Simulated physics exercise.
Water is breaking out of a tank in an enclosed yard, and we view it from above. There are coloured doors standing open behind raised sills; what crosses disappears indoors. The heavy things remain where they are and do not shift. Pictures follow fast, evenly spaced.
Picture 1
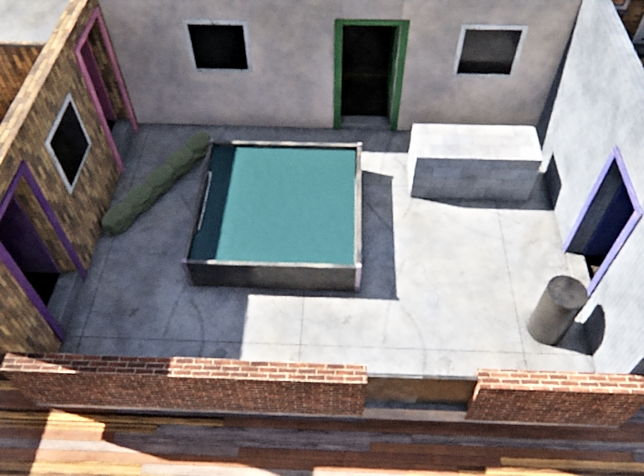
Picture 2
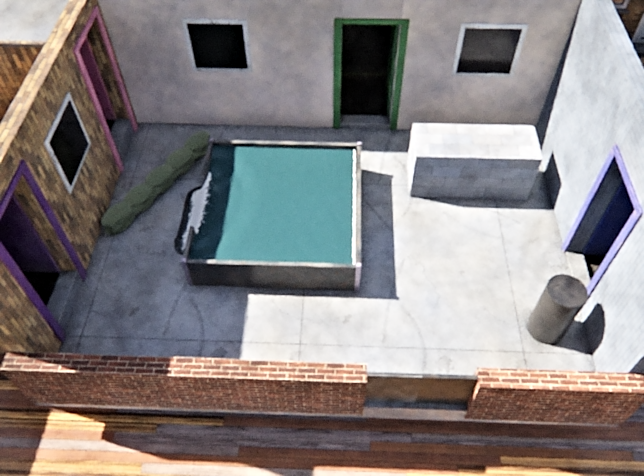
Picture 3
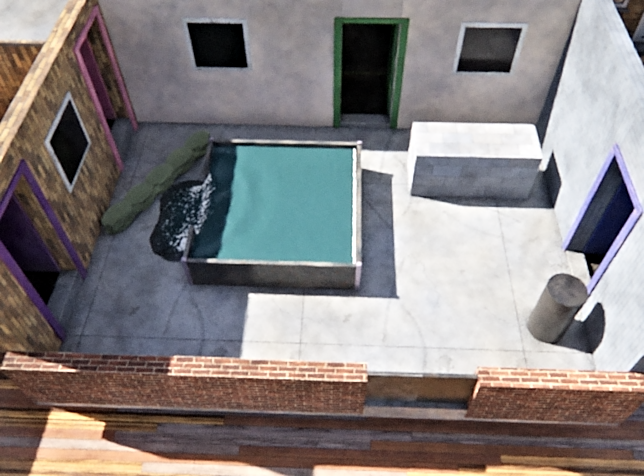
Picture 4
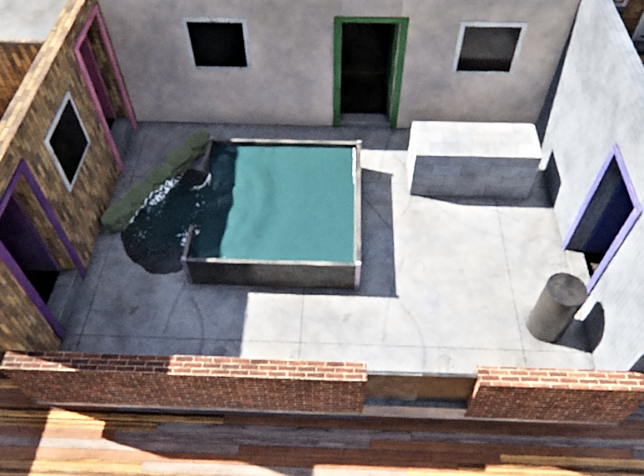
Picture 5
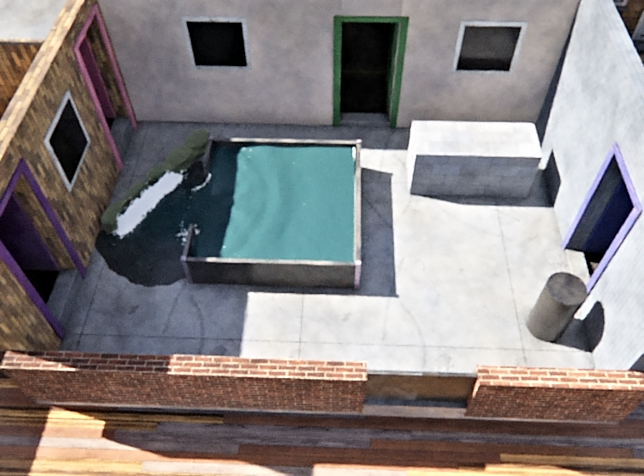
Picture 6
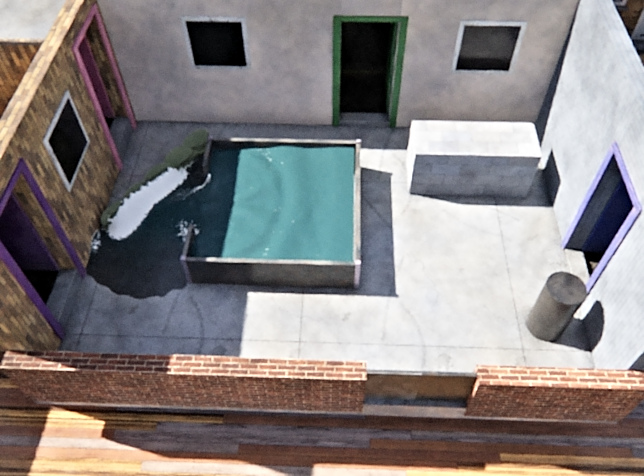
Water pouring out through the left side of a square tank, spreading across the grey yard floor and around a long green mound.
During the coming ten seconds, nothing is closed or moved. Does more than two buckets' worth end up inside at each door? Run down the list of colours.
I expect the blue door to see over two buckets, I expect the green door to see two buckets at most, I expect the pink door to see two buckets at most, I expect the purple door to see two buckets at most.
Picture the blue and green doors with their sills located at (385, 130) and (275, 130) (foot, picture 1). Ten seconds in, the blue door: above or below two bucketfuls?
Blue door lets less in.
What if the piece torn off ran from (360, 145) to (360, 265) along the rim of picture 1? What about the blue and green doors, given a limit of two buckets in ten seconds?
Put simply, the blue door overflows; the green door overflows.
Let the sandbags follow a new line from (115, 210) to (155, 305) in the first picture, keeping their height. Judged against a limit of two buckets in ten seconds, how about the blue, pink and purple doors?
Blue door: Under the limit; pink door: Under the limit; purple door: Under the limit.
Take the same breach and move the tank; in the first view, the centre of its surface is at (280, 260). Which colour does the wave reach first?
It would be the door marked purple.
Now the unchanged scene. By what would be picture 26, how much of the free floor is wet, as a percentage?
Estimate: Near 50 %.
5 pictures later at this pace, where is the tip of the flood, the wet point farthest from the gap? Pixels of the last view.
By then the tip should be at about (59, 350).
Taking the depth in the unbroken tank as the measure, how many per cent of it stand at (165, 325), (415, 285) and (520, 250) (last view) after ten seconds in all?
In the order asked, some 16, 6 and 20 in a hundred.
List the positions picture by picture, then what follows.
Still water in the open tank at (279, 202), in the first frame.
Water pours out at (205, 213) and has run to a hidden place, in the second frame.
The front is at (158, 247), out from the gap at (205, 214), in the third frame.
The front is at (127, 233), out from the gap at (205, 213), in the fourth frame.
The front is at (101, 241), out from the gap at (205, 212), in the fifth frame.
The front is at (89, 263), out from the gap at (204, 211), in the sixth frame.
A moment on, water covers 15 % of the floor; the blue door not reached, the green door not reached, the pink door not reached, the purple door wet at the sill, nothing in.
Next, water covers 25 % of the floor; the blue door not reached, the green door not reached, the pink door wet at the sill, nothing in, the purple door wet at the sill, nothing in.
Then, water covers 50 % of the floor; the blue door not reached, the green door wet at the sill, nothing in, the pink door wet at the sill, nothing in, the purple door wet at the sill, nothing in.
Later, water covers 85 % of the floor; the blue door under two buckets in, the green door wet at the sill, nothing in, the pink door wet at the sill, nothing in, the purple door wet at the sill, nothing in.
In the end, water covers 95 % of the floor; the blue door far over two buckets in, the green door wet at the sill, nothing in, the pink door wet at the sill, nothing in, the purple door wet at the sill, nothing in.
